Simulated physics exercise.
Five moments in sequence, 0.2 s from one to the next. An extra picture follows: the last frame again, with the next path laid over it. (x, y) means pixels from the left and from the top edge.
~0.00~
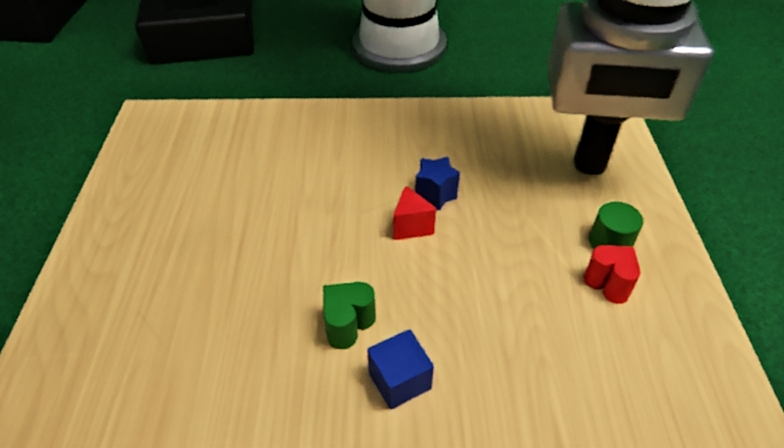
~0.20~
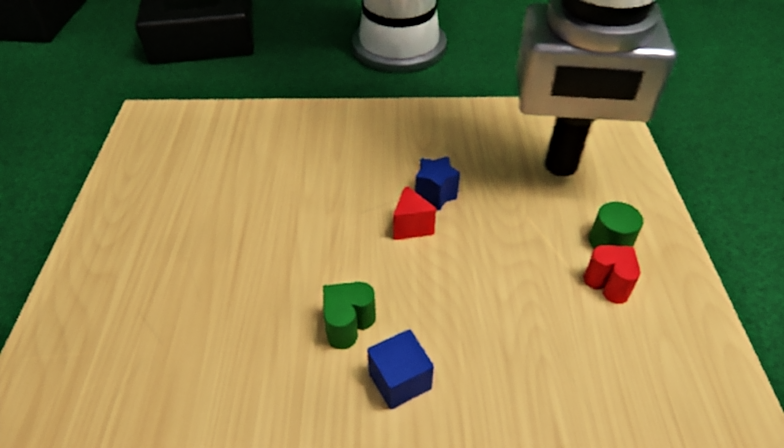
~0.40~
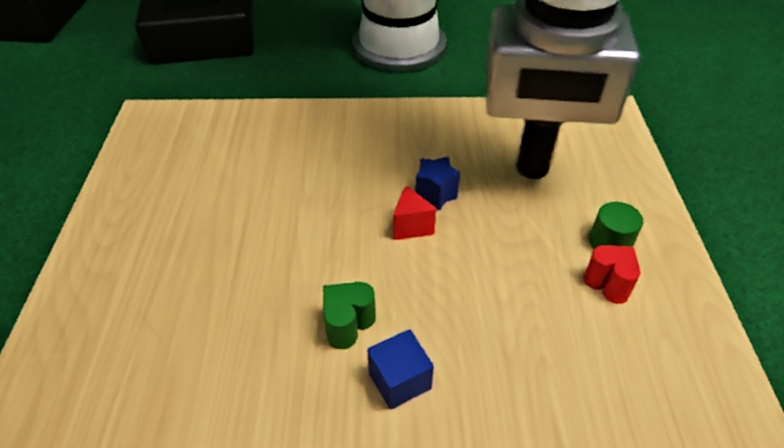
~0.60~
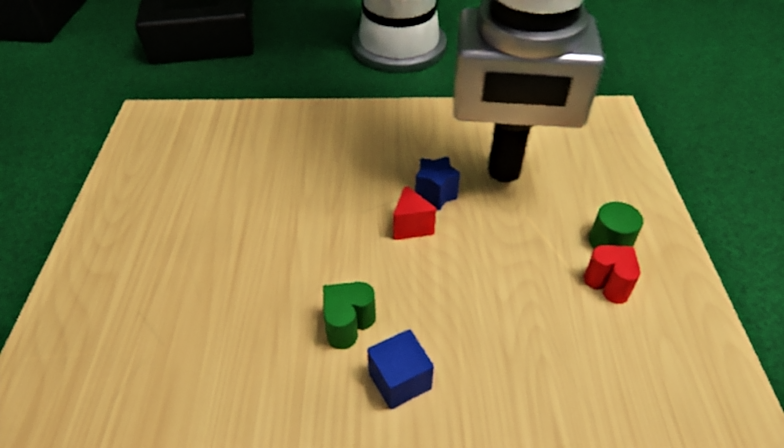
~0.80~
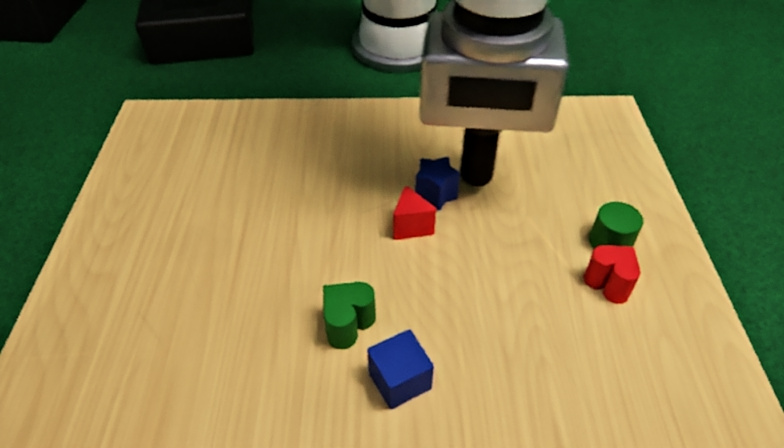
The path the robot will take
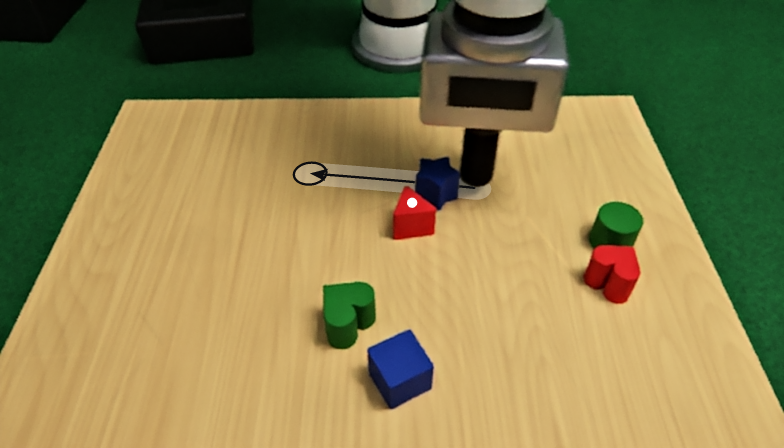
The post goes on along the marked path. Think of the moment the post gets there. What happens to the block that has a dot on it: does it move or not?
Here's my answer: The block that has a dot on it remains in position.
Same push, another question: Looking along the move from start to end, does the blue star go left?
Yes, that is what happens.
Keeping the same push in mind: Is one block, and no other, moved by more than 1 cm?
Yes, that is what happens.
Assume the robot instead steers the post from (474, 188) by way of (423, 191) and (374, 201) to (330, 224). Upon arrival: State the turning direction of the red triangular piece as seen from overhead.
My answer: Anticlockwise.
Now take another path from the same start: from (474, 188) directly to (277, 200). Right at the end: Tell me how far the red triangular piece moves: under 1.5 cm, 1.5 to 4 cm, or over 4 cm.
The best fit is under 1.5 cm.
Path on the board, from (474, 188) to (310, 173); the dot is on the red triangular piece.
The first path, step by step. One third of the way, post at (419, 171); blue star at (399, 175), turned 25° anticlockwise.
Two thirds of the way, post at (363, 167); blue star at (385, 177), turned 70° anticlockwise.
At the end, post at (309, 162); red triangular piece in place; blue star at (385, 177), turned 70° anticlockwise.
